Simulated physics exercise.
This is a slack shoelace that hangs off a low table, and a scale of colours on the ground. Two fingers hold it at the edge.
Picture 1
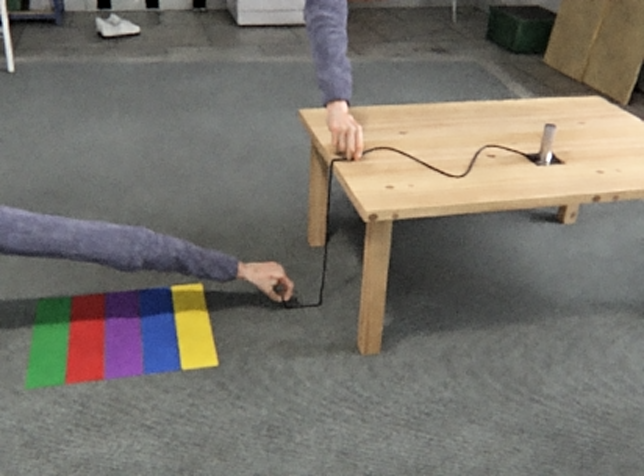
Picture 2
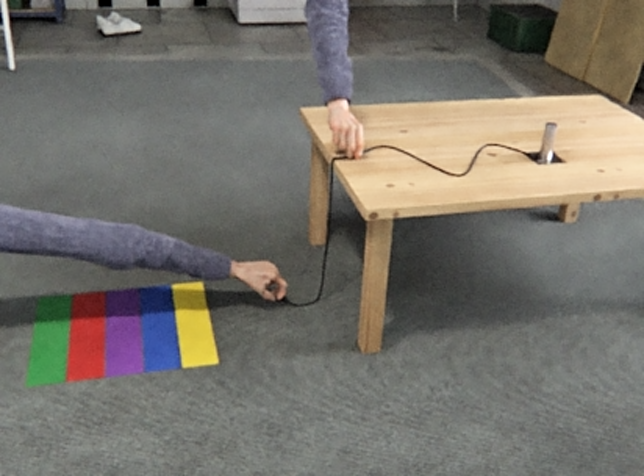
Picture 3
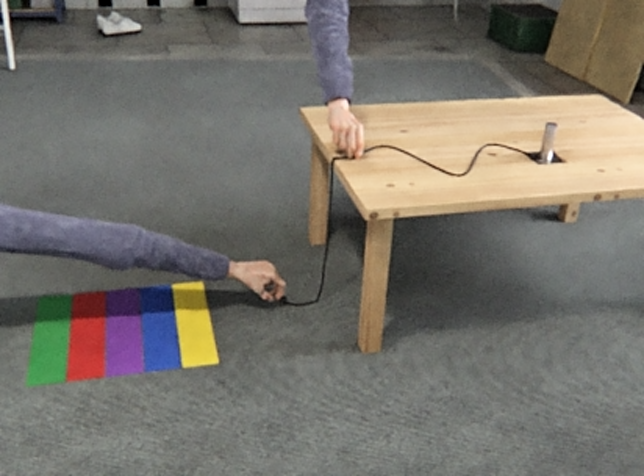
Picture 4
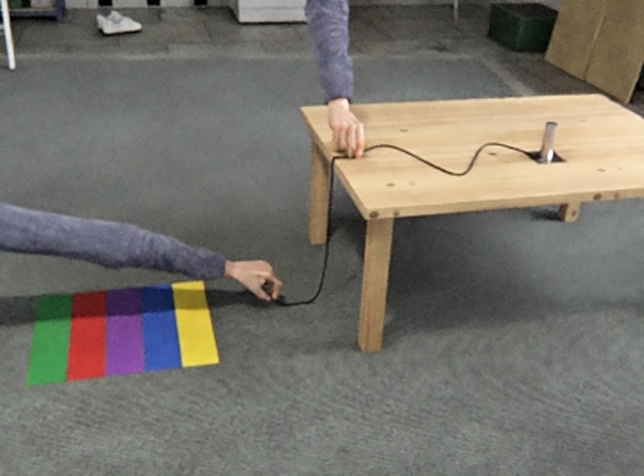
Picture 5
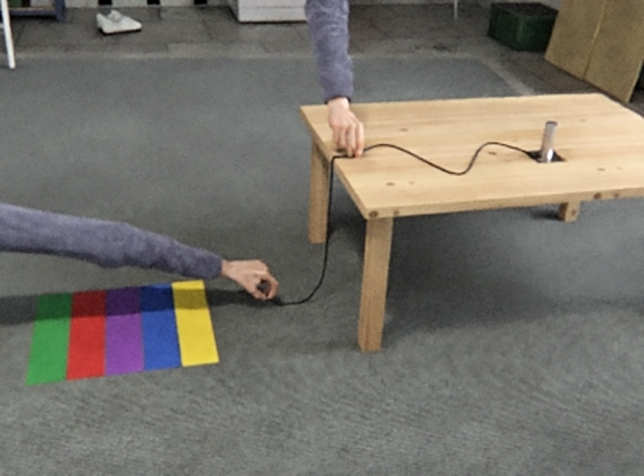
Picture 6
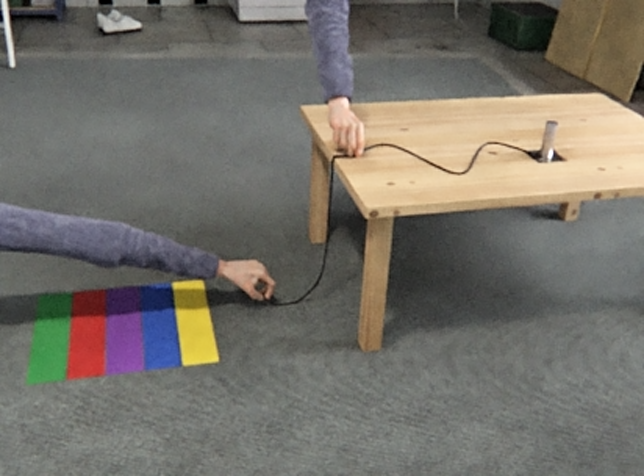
A hand at the lower left, holding the end of a dark shoelace, shifts slightly leftward toward a colour scale on a grey floor, seen from slightly above. The scale runs green, red, purple, blue and yellow from left to right, beside a low wooden table. Another hand keeps the lace at the table's edge while its hanging part bends slightly; the view stays still.
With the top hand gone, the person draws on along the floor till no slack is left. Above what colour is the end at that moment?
It halts on the green strip.
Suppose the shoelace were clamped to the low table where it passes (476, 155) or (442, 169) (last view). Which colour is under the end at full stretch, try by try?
One after the other, red; purple.
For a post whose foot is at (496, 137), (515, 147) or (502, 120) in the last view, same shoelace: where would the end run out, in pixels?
Try by try, around (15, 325), (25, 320) and (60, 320).
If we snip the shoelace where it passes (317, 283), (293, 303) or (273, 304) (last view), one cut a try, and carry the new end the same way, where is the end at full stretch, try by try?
Near (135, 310), (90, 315) and (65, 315).
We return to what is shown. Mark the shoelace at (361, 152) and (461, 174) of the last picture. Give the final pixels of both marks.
At (270, 201), then (395, 161).
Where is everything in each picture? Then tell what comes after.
The first frame shows end (283, 298); yellow (198, 351); blue (161, 355); purple (124, 359); red (86, 364); green (46, 369).
The second frame shows end (276, 297); shoelace through (503, 146) (471, 167) (418, 158) (359, 155) (330, 214) (322, 281).
The third frame shows end (275, 297).
The fourth frame shows end (271, 297); shoelace through (503, 145) (472, 166) (418, 157) (359, 154) (329, 213) (322, 280).
The fifth frame shows end (267, 297).
The sixth frame shows end (264, 297); shoelace through (504, 144) (472, 165) (418, 156) (359, 153) (329, 212) (319, 280).
Soon after, end near (104, 313); over red.
After that, end near (69, 317); over red.
At the stop, end near (47, 319); over green. Over green.
